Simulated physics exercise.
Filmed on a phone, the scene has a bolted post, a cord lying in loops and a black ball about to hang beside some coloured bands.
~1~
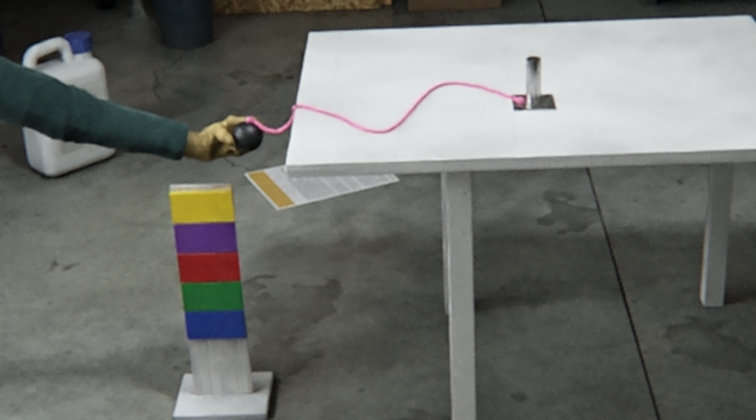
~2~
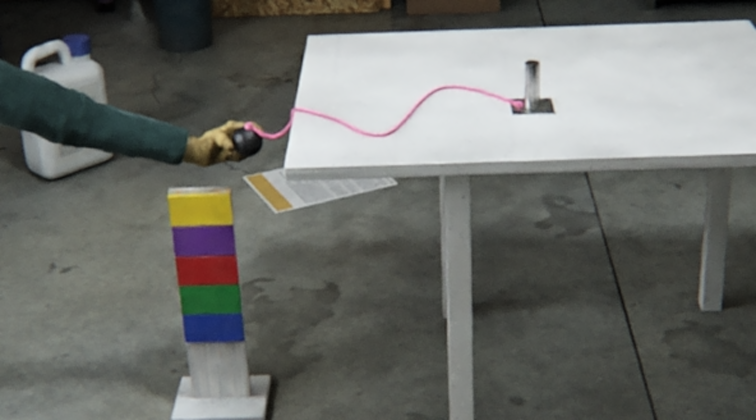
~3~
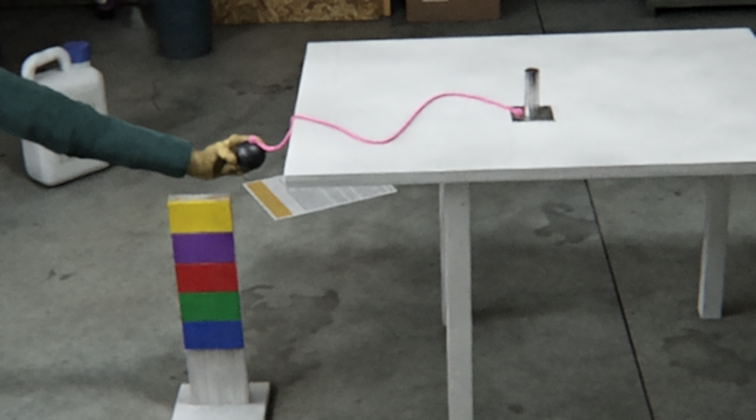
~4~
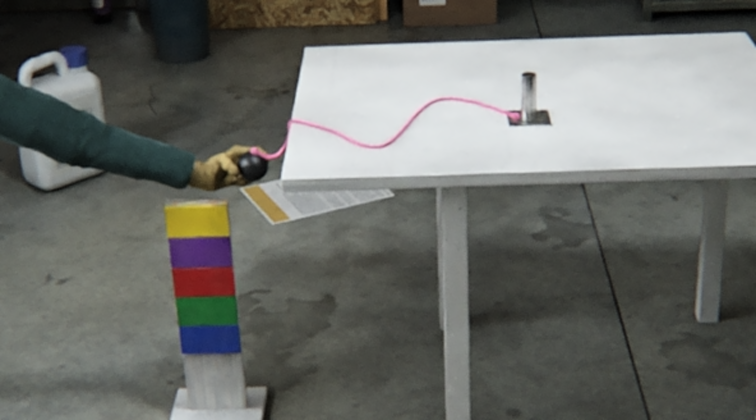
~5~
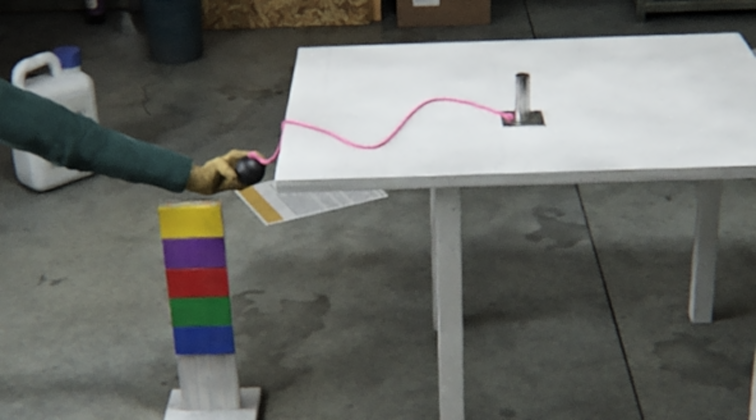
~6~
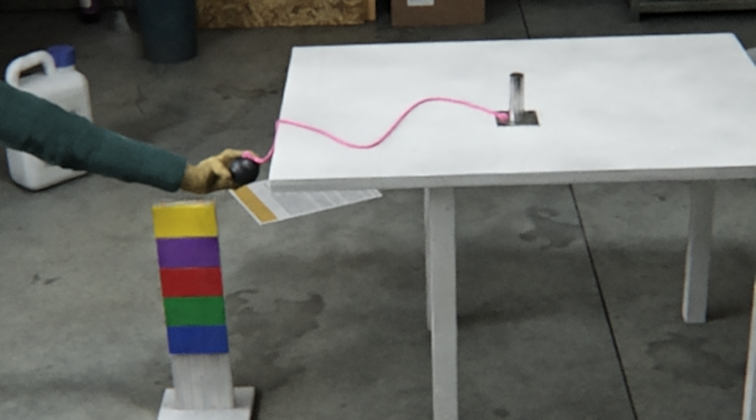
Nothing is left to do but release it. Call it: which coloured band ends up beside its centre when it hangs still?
Green, beside its centre.
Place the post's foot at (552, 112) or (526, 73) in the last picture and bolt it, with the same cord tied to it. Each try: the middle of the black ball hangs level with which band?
Try one - red; try two - red.
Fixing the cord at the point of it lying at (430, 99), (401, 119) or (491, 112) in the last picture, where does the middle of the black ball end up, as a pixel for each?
Result per try (px, approx.): (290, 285); (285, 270); (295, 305).
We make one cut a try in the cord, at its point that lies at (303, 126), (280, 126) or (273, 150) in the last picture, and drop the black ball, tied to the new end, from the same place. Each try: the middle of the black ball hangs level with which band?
In turn it lines up with yellow, purple and red.
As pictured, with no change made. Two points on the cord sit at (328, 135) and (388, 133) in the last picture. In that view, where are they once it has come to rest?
End positions: About (283, 179) and about (309, 118).
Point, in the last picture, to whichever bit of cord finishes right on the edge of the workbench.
Pixel (375, 144) or thereabouts.
Soon after, ball near (307, 304); level with green.
Then, ball near (283, 307); level with green.
At rest, ball near (294, 308); level with green. Its middle rests at the green band.
